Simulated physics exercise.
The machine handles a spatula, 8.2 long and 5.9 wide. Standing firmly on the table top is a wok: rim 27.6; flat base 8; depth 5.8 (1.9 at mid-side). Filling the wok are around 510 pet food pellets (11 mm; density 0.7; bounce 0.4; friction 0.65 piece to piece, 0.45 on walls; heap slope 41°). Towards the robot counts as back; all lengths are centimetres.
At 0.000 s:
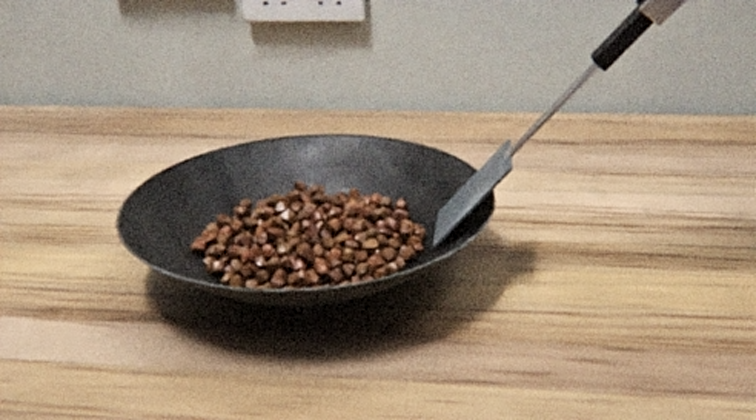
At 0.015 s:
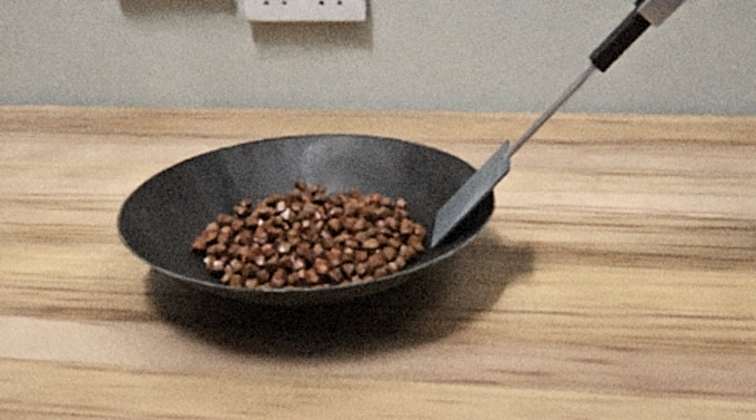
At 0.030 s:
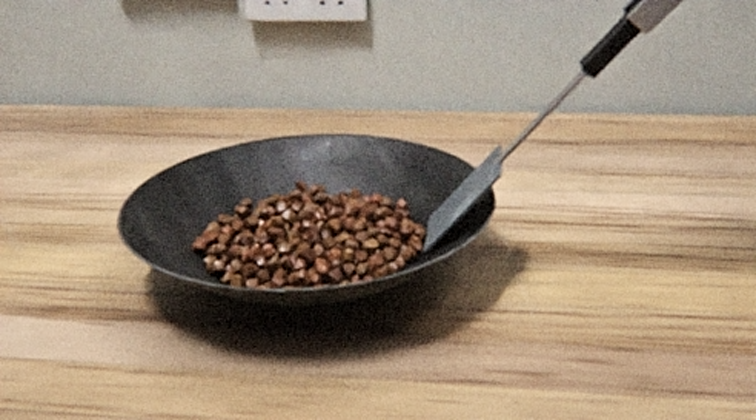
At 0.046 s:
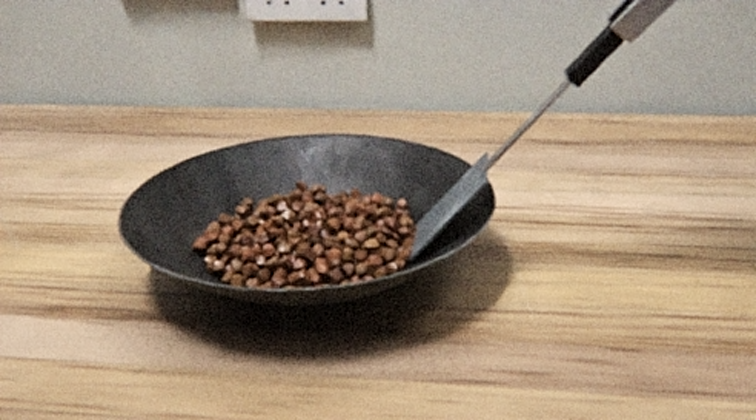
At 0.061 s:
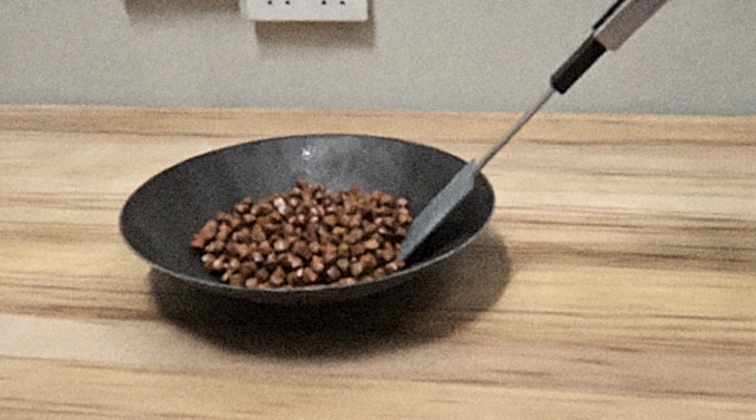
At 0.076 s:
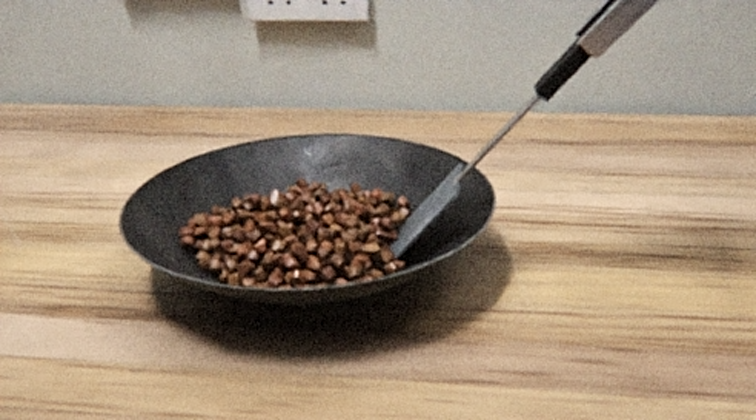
A spatula slid down the right side of a dark wok on a wooden table top and pressed into the heap of brown pellets, nudging them slightly to the left.
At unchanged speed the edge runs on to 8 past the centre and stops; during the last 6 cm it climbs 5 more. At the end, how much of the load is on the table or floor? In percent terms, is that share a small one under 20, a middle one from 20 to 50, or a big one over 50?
A small one.
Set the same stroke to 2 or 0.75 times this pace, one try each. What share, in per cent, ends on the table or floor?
Roughly 30 percent for the first try, 10 percent for the second.
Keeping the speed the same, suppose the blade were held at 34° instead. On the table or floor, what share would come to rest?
It would be near 10 per cent.
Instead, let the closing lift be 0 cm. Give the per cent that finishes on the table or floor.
15 per cent.
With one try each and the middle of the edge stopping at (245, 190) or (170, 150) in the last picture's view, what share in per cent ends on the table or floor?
First try about 5 percent, second about 25 percent.
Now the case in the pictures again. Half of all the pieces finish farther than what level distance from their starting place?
It works out to roughly 5 cm.
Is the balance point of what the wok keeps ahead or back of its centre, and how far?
It sits some 4.5 centimetres ahead of centre.
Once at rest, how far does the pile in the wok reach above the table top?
Height at the end: Around 7.0 cm.
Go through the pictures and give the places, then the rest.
The spatula top edge at (511, 153), sloping 50°; upper third of the load around (308, 227), from x 200 to 420, top at y 190; 509 in the wok, in the first picture.
The spatula top edge at (509, 154), sloping 50°; upper third of the load around (309, 227), from x 200 to 420, top at y 190, in the second picture.
The spatula top edge at (501, 159), sloping 50°; upper third of the load around (309, 227), from x 200 to 420, top at y 185, in the third picture.
The spatula top edge at (487, 167), sloping 50°; upper third of the load around (310, 226), from x 200 to 415, top at y 185, in the fourth picture.
The spatula top edge at (473, 173), sloping 50°; upper third of the load around (307, 224), from x 195 to 405, top at y 185, in the fifth picture.
The spatula top edge at (459, 179), sloping 50°; upper third of the load around (297, 221), from x 185 to 405, top at y 185; 509 in the wok, in the sixth picture.
After 0.15 s, sloping 50°, highest piece 6 above the table; 509 in the wok.
After 0.23 s, sloping 50°, highest piece 8 above the table; 506 in the wok, 3 on the blade or in flight.
After 0.47 s, sloping 50°, highest piece 10 above the table; 436 in the wok, 45 on the table or floor, 28 on the blade or in flight.
After 1.52 s, sloping 50°, highest piece 7 above the table; 436 in the wok, 73 on the table or floor.
In the end, 436 in the wok, 73 on the table or floor. That is 14 % on the table or floor.
